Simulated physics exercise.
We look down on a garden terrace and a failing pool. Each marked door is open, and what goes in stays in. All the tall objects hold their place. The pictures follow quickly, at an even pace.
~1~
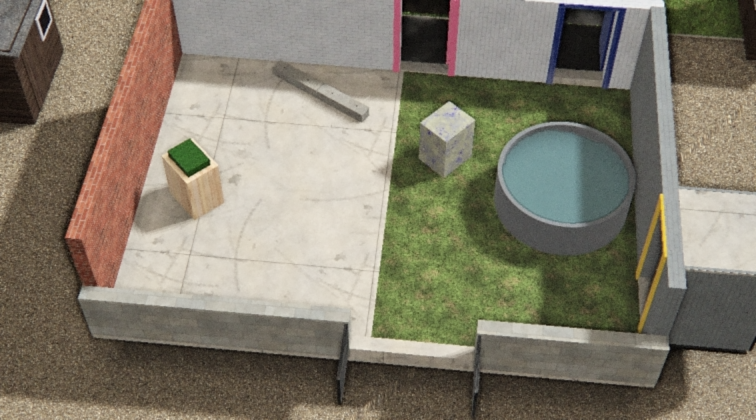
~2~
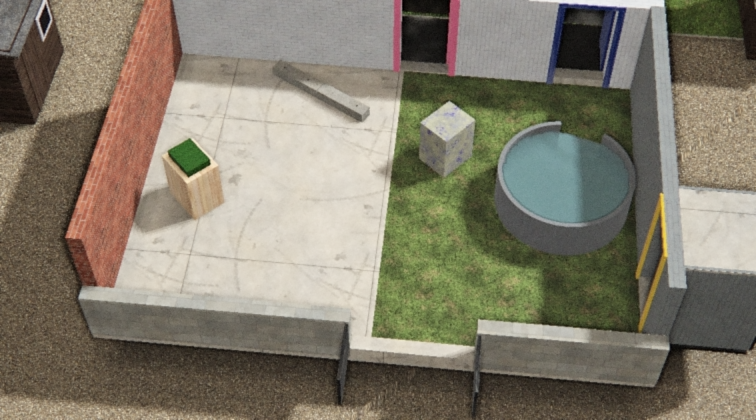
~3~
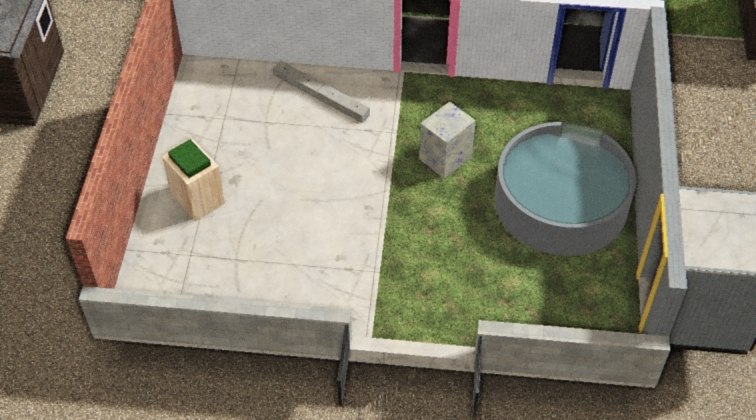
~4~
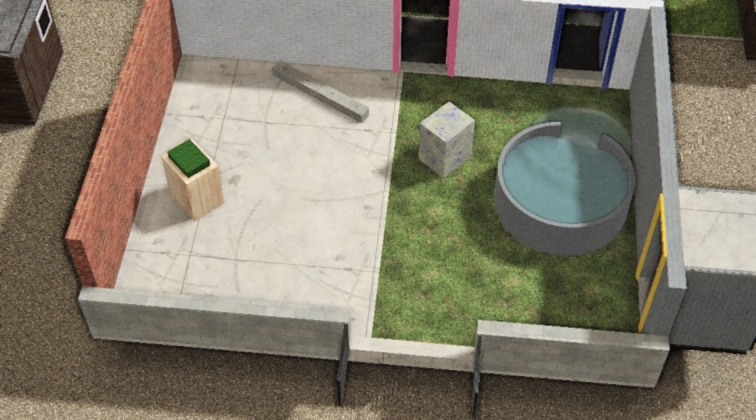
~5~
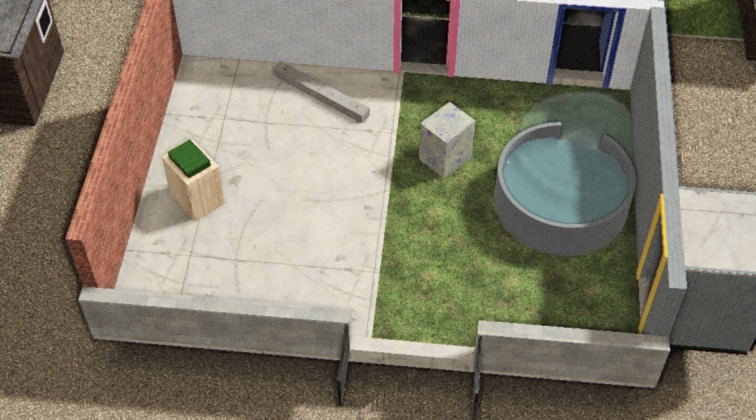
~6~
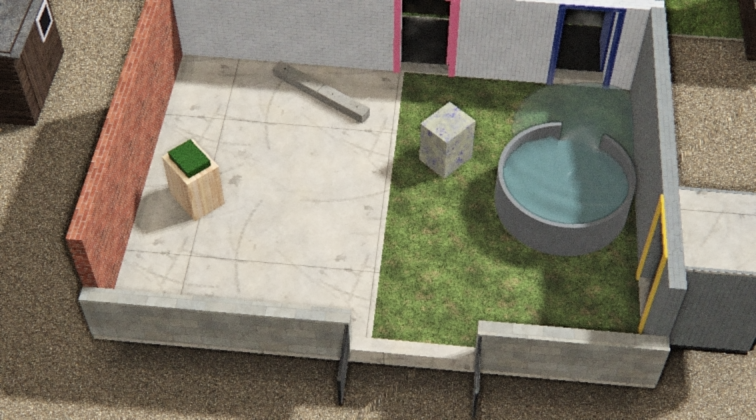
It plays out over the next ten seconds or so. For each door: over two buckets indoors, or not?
The blue door lets in a lot; the pink door lets in a lot; the yellow door admits no more than that.
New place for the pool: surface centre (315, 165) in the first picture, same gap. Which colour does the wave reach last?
The door marked yellow.
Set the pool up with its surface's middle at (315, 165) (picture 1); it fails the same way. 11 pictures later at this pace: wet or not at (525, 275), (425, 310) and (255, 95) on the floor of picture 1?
In turn: No water, no water, awash.
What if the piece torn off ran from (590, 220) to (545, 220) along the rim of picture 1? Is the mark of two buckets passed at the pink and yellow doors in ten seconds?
Then: The pink door stays under; the yellow door takes more.
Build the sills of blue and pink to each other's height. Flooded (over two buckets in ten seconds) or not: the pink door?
Then: Pink door keeps below it.
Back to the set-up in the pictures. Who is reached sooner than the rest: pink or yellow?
It is the pink-painted one.
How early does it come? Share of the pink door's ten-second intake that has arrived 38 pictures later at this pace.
Roughly 25 per cent.
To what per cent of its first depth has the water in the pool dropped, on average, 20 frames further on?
Roughly 46 per cent.
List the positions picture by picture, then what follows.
The first picture shows the pool at (566, 176) is whole and still.
In the second picture, the front is at a hidden place, out from the gap on the pool's far side.
In the third picture, water pours out on the pool's far side and has run to a hidden place.
In the fourth picture, water pours out on the pool's far side and has run to (607, 116).
In the fifth picture, the front is at (604, 96), out from the gap on the pool's far side.
In the sixth picture, water pours out on the pool's far side and has run to (623, 91).
A moment on, water covers 10 % of the floor; the blue door over two buckets in, the pink door not reached, the yellow door not reached.
Next, water covers 15 % of the floor; the blue door far over two buckets in, the pink door not reached, the yellow door not reached.
Then, water covers 25 % of the floor; the blue door far over two buckets in, the pink door under two buckets in, the yellow door not reached.
Later, water covers 45 % of the floor; the blue door far over two buckets in, the pink door under two buckets in, the yellow door wet at the sill, nothing in.
In the end, water covers 70 % of the floor; the blue door far over two buckets in, the pink door over two buckets in, the yellow door wet at the sill, nothing in.
